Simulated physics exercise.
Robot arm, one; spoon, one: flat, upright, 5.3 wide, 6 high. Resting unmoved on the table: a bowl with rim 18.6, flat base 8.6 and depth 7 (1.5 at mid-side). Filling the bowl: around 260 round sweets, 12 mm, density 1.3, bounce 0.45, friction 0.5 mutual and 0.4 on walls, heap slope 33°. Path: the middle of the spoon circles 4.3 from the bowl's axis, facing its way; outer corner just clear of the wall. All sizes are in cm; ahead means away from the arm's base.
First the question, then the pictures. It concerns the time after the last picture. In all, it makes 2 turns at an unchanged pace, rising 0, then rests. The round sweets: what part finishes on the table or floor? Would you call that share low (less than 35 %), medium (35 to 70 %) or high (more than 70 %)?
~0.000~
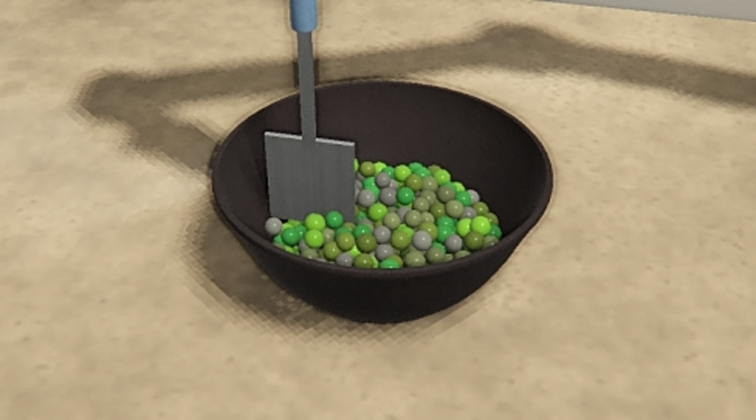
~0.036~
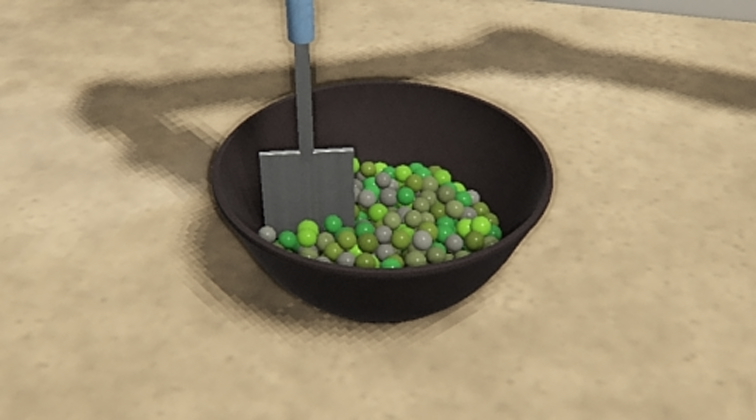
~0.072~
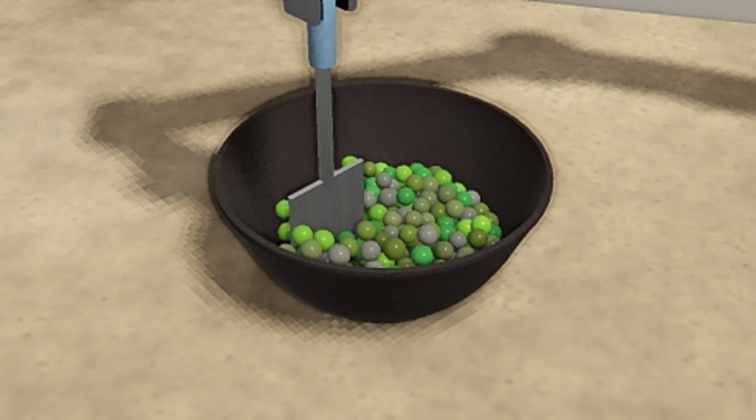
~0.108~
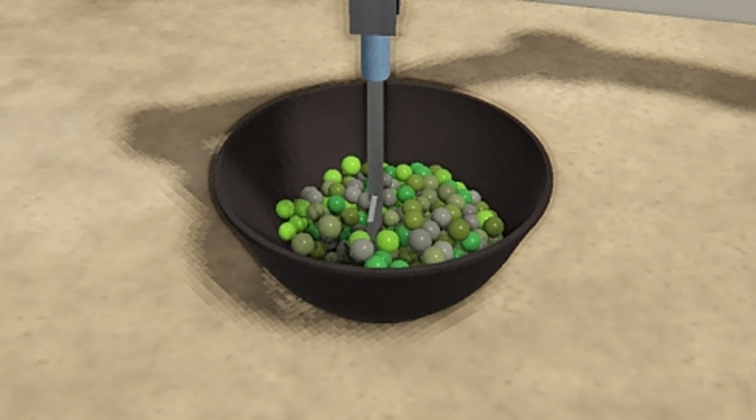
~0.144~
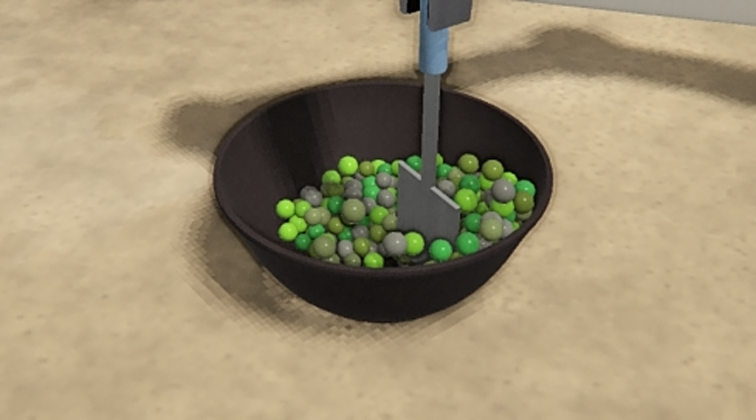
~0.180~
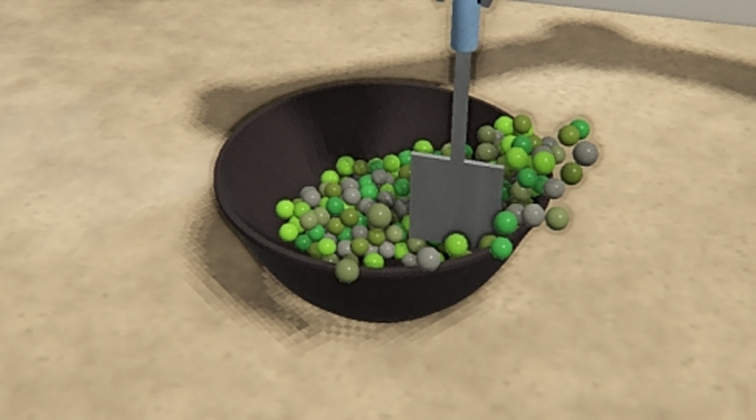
I would call it medium.
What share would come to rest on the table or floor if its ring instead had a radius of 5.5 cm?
It would come to about 0 per cent.
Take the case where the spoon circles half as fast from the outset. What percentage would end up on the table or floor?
About 15 percent, I'd say.
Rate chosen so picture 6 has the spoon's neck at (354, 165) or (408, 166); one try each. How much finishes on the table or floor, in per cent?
Some 10 and 30 %.
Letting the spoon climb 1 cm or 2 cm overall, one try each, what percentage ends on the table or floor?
35 and 25 %.
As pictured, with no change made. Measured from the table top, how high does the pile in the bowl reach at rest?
5.0 cm, give or take.
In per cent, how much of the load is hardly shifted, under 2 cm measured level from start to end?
That comes to some 5 per cent.
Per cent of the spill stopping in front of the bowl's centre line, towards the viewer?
Close to 40 in a hundred.
After 0.37 s, 26° round, highest piece 11 above the table; 191 in the bowl, 32 on the table or floor, 42 in flight or on the tool.
After 0.55 s, 234° round, highest piece 10 above the table; 150 in the bowl, 96 on the table or floor, 19 in flight or on the tool.
After 0.85 s, 0° round, highest piece 6 above the table; 136 in the bowl, 129 on the table or floor.
After 1.55 s, 0° round, highest piece 5 above the table; 136 in the bowl, 129 on the table or floor.
In the end, 136 in the bowl, 129 on the table or floor. That is 49 % on the table or floor.
